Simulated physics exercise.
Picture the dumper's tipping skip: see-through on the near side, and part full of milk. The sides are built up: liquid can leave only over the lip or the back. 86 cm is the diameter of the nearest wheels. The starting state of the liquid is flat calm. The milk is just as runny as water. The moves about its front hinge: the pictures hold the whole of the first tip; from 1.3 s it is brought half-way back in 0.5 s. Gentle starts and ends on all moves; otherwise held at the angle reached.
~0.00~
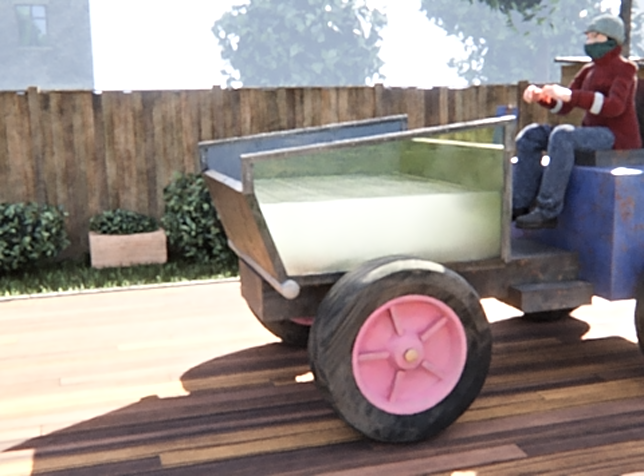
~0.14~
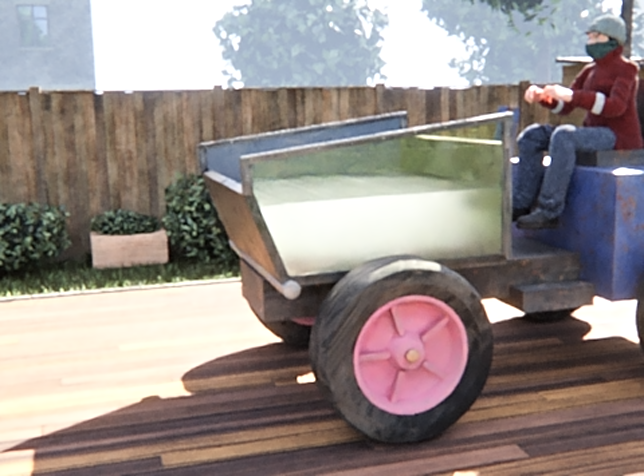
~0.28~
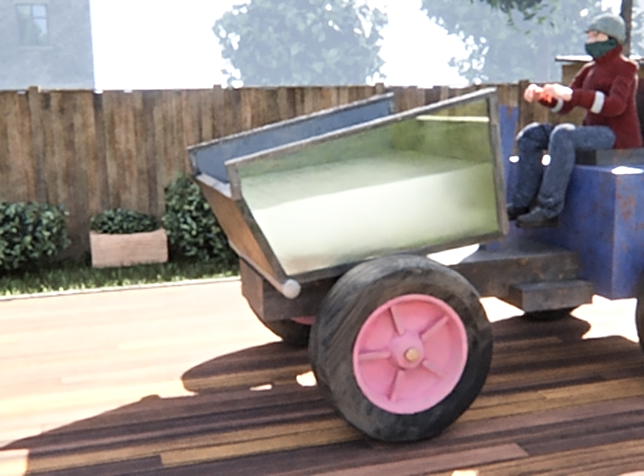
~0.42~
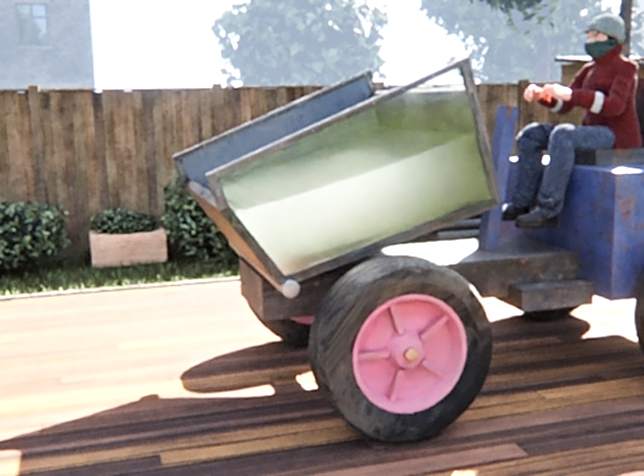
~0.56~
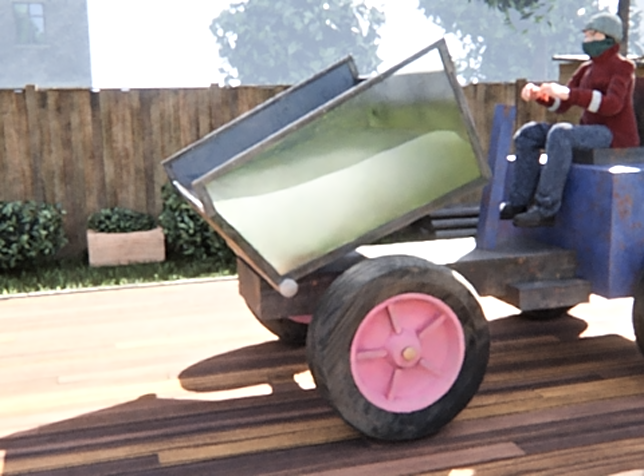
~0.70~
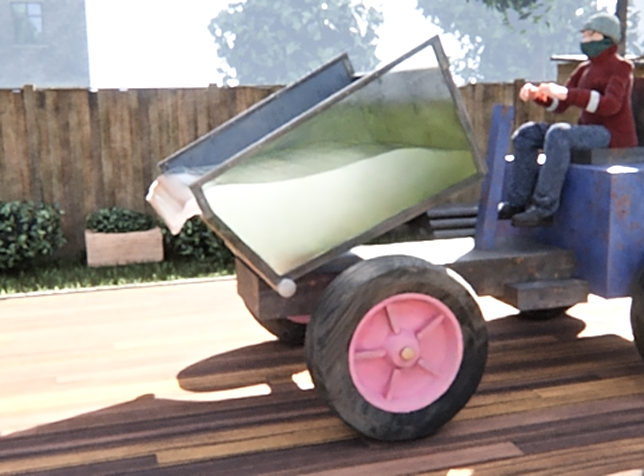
The dumper's see-through skip tips forwards to the left, and pale liquid starts pouring over its lip.
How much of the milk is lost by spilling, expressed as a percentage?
It loses around 49 percent.
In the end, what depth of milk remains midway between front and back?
16 cm.
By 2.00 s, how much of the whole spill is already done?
By then it's around 100 per cent.
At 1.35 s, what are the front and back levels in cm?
Front reads 42 centimetres, back reads 0 centimetres.
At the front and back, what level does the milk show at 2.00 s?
Front: 28 cm; back: 4 cm.
By 1.35 s the skip is at 23° forwards, the surface stands 42 cm on the front, 0 cm on the back; the loss stands at 38 per cent, over the front.
By 2.00 s the skip is at 12° forwards, the surface stands 28 cm on the front, 5 cm on the back; the loss stands at 47 per cent, over the front.
By 2.60 s the skip is at 12° forwards, the surface stands 18 cm on the front, 19 cm on the back; the loss stands at 47 per cent, over the front.
By 4.68 s the loss stands at 49 per cent, over the front, 244 of 498 litres.
